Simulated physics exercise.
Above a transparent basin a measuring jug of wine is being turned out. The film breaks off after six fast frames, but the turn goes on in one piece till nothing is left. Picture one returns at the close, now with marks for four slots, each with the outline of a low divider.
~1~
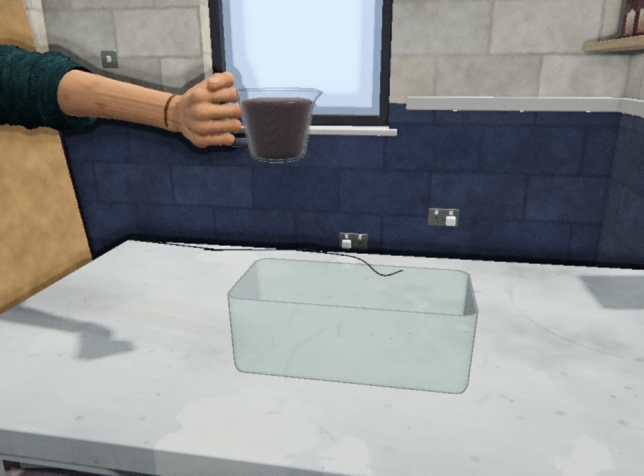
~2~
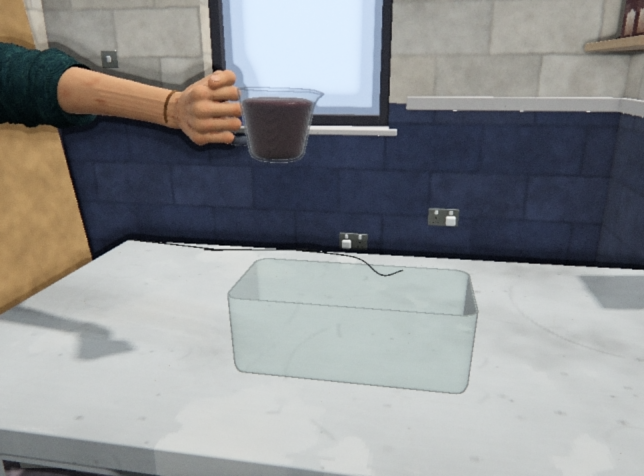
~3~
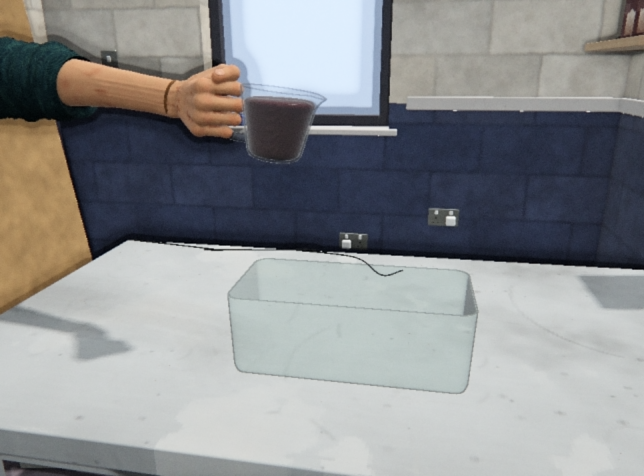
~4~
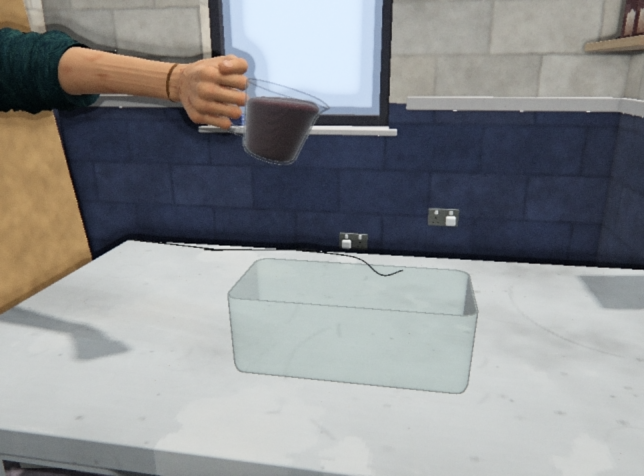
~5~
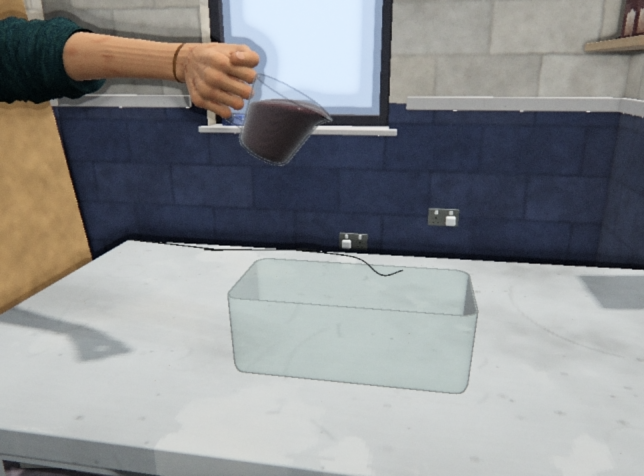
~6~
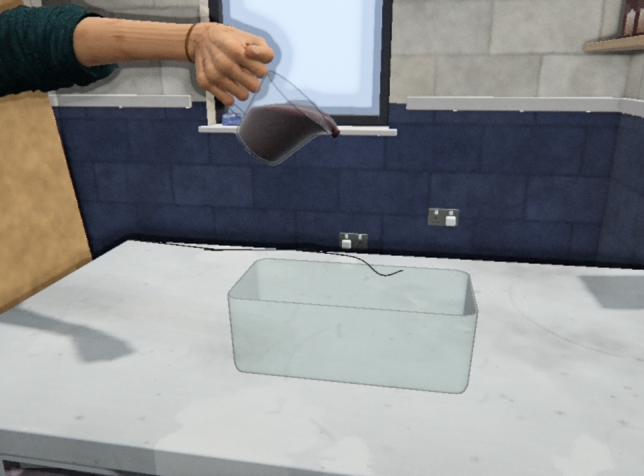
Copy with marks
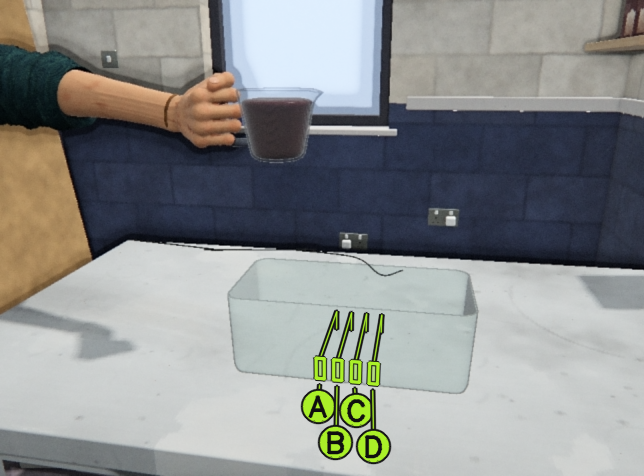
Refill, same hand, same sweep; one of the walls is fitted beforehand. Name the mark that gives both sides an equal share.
Go for D.
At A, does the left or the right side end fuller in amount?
More ends on the right.
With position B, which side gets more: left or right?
The right side.
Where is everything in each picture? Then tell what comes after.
The first frame shows upright, lip at (322, 92); basin from (235, 367) to (468, 391); nothing has left yet.
The second frame shows tipped about 2°, lip at (323, 94); nothing has left yet.
The third frame shows tipped about 8°, lip at (326, 99); nothing has left yet.
The fourth frame shows tipped about 17°, lip at (329, 108); nothing has left yet.
The fifth frame shows tipped about 29°, lip at (331, 119); nothing has left yet.
The sixth frame shows tipped about 43°, lip at (330, 133); wine is over the lip, down to (336, 135).
In lime, A at (319, 384); B at (337, 386); C at (354, 388); D at (372, 390).
For position A, about 10 % ends left of the wall and 86 % right of it; 4 % is lost outside.
For position B, about 12 % ends left of the wall and 84 % right of it; 4 % is lost outside.
For position C, about 12 % ends left of the wall and 83 % right of it; 5 % is lost outside.
For position D, about 52 % ends left of the wall and 45 % right of it; 3 % is lost outside.
